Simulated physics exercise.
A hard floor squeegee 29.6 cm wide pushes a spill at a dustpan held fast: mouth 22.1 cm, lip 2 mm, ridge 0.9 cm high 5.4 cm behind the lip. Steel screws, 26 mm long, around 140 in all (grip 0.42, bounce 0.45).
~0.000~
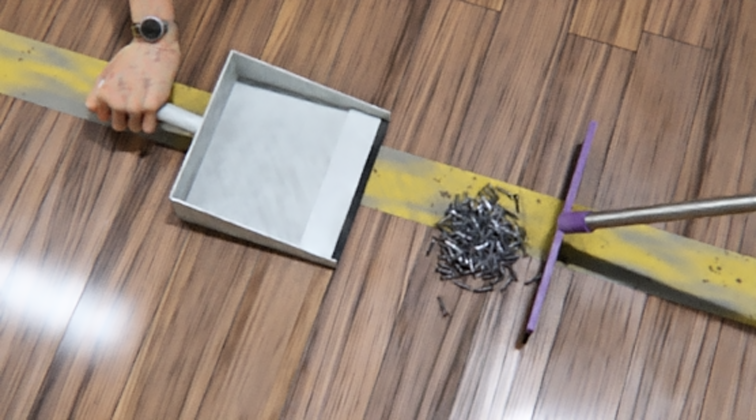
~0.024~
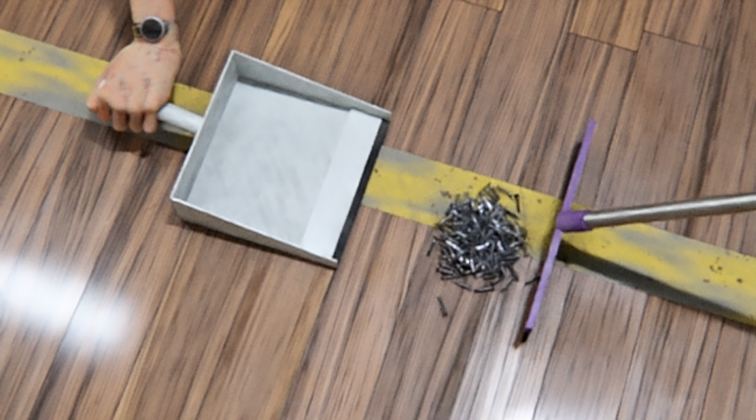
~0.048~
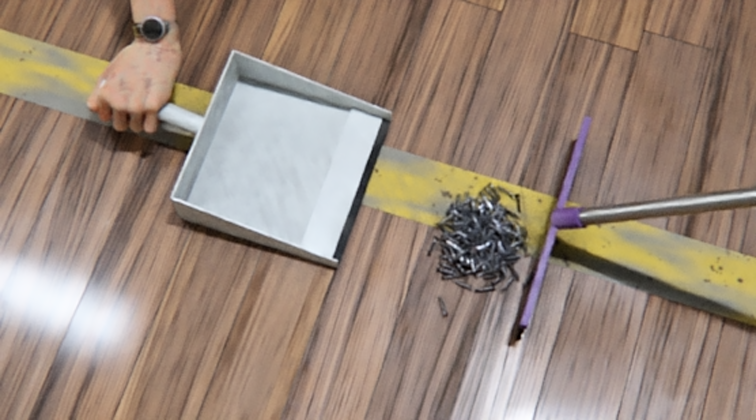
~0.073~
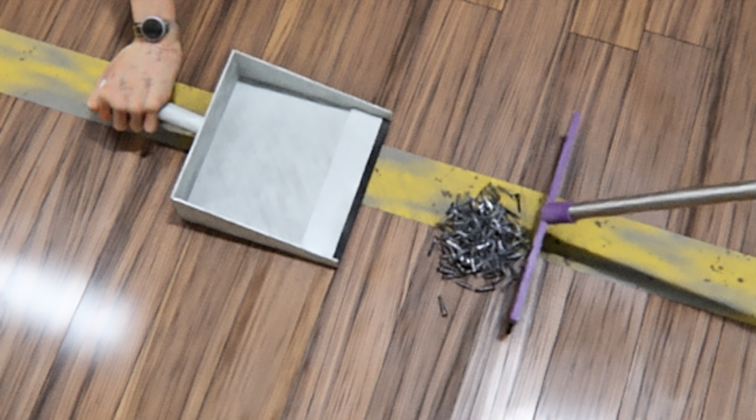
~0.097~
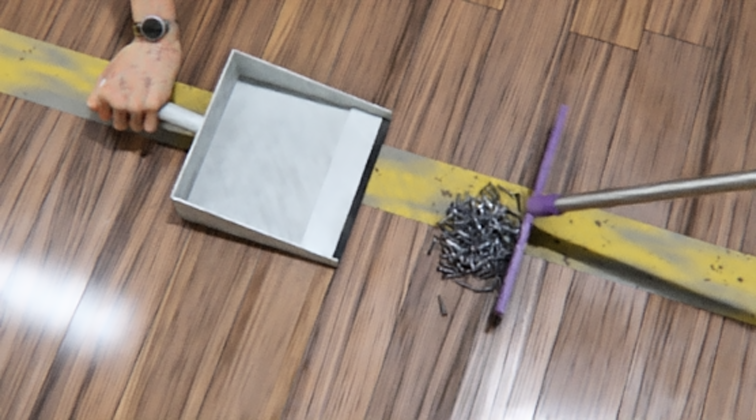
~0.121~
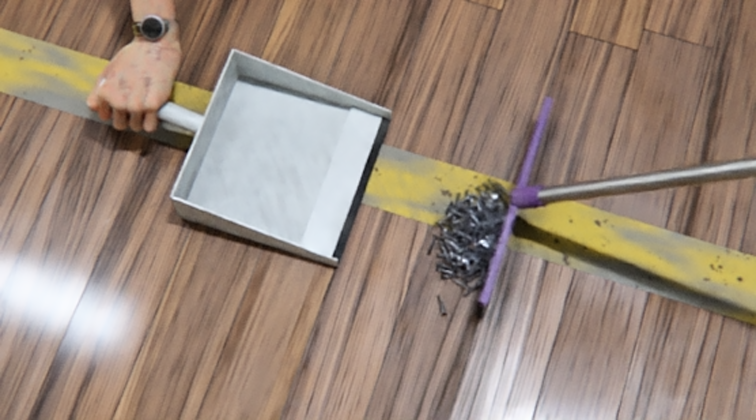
A purple squeegee slides left into a pile of screws while a hand holds a dustpan.
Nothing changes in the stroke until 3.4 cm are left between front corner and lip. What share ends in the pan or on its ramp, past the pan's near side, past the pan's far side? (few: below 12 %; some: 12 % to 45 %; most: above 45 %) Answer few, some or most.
In the pan or on its ramp: Most; past the pan's near side: Few; past the pan's far side: Few.
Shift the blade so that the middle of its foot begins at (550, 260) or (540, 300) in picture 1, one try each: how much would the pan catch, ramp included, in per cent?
Some 50 and 55 per cent.
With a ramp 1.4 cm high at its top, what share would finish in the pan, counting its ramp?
It would be near 45 per cent.
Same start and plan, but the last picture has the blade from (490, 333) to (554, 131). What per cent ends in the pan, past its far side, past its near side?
Pan 30, far 0, near 20.
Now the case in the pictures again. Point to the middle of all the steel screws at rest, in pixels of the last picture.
Around (363, 182).
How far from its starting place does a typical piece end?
Roughly 18 cm.
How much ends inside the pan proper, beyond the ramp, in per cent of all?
About 20 per cent.
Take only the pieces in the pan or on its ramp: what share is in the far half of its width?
Roughly 60 per cent.
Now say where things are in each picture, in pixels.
Blade from (530, 329) to (592, 128), moved 0.0 cm, 0 of the pieces shifted so far; middle of the pieces at (482, 236); pan at (272, 164), in the first frame.
Blade from (529, 328) to (591, 127), moved 0.3 cm, 0 of the pieces shifted so far; middle of the pieces at (483, 236), in the second frame.
Blade from (524, 325) to (586, 124), moved 1.1 cm, 1 of the pieces shifted so far; middle of the pieces at (484, 235), in the third frame.
Blade from (514, 319) to (576, 119), moved 2.5 cm, 1 of the pieces shifted so far; middle of the pieces at (484, 235), in the fourth frame.
Blade from (500, 312) to (563, 112), moved 4.4 cm, 17 of the pieces shifted so far; middle of the pieces at (484, 234), in the fifth frame.
Blade from (483, 303) to (547, 104), moved 6.6 cm, 89 of the pieces shifted so far; middle of the pieces at (480, 230); pan at (273, 163). Its pace works out near 0.93 m/s, heading 10 degrees away from the viewer's side, in the sixth frame.
After 0.22 s, middle of the blade 10 cm from the lip; 0 % over the lip, far side 0 %, near side 0 %.
After 0.29 s, middle of the blade 5 cm from the lip; 5 % over the lip, far side 0 %, near side 5 %.
After 0.49 s, middle of the blade 4 cm from the lip; 50 % over the lip, far side 0 %, near side 5 %.
By 1.2 s all is still; pan 50 %, near side 5 %, far side 0 %, in front of the lip or behind the blade 45 %.
